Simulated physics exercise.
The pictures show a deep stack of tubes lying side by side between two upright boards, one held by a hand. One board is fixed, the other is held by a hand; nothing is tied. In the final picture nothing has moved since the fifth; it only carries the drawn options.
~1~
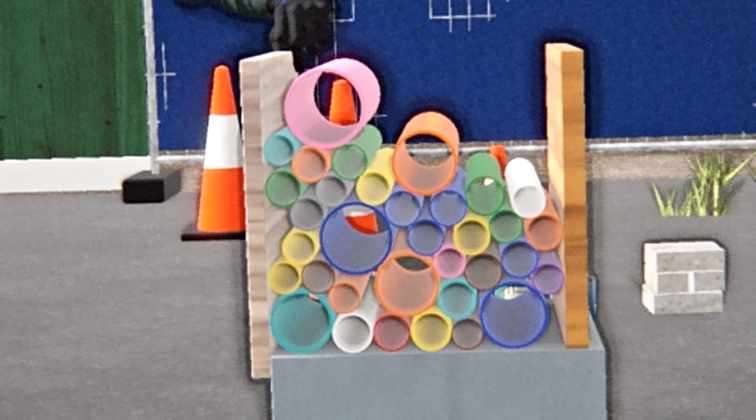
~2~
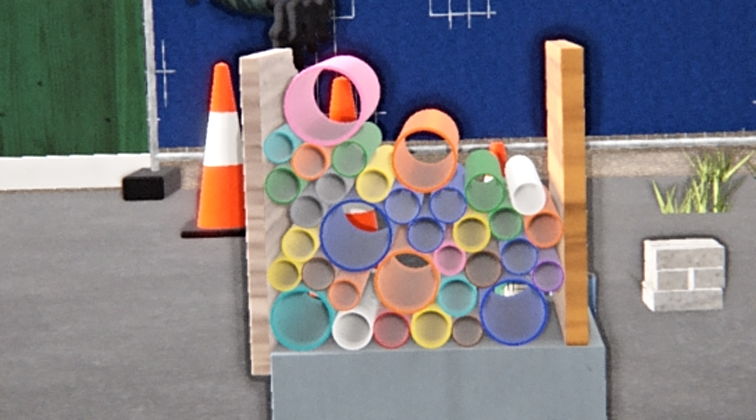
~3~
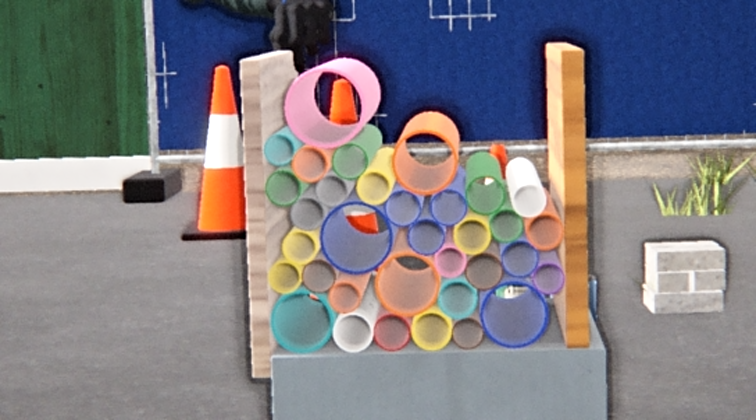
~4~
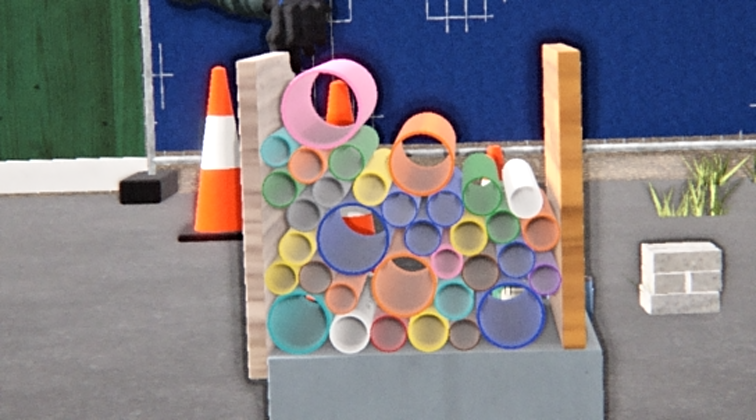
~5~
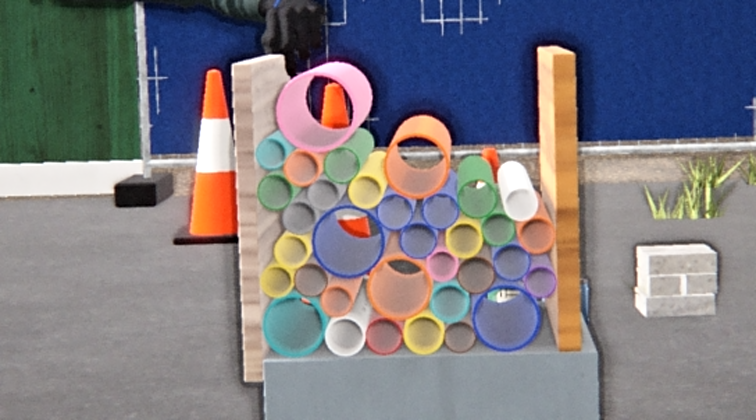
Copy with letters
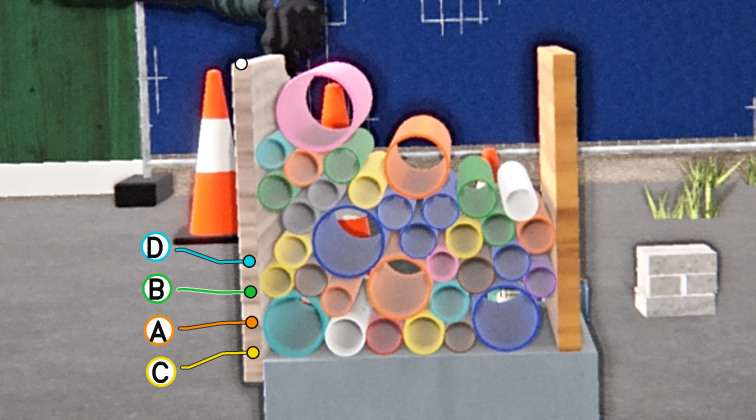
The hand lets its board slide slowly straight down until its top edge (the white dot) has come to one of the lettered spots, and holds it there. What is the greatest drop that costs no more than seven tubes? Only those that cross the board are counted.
Stop at B.
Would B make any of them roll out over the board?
Yes, at B.
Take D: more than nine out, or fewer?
Fewer than nine.
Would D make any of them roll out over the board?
Yes.
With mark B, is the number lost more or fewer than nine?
It loses fewer than nine.
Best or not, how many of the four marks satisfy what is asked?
Two of the four.
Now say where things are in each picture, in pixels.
The first picture shows a blue tube (514, 315); a turquoise tube (457, 300); a pink tube (450, 263).
The second picture shows a pink tube (450, 260); a yellow tube (472, 233).
The third picture shows a blue tube (449, 207); a green tube (350, 161).
The fourth picture shows side board (274, 200); a turquoise tube (299, 323).
The fifth picture shows a blue tube (506, 319); a turquoise tube (449, 303); a pink tube (442, 266).
On the marked copy, A at (252, 322); B at (251, 292); C at (253, 352); D at (249, 261); the white dot at (241, 64).
Taking B. A third of the way, top of the board (255, 159).
Two thirds of the way, top of the board (260, 266).
When it is over, top of the board (261, 291), five out over the board.
As for the rest, A more than seven out over the board; C more than seven out over the board; D five out over the board.
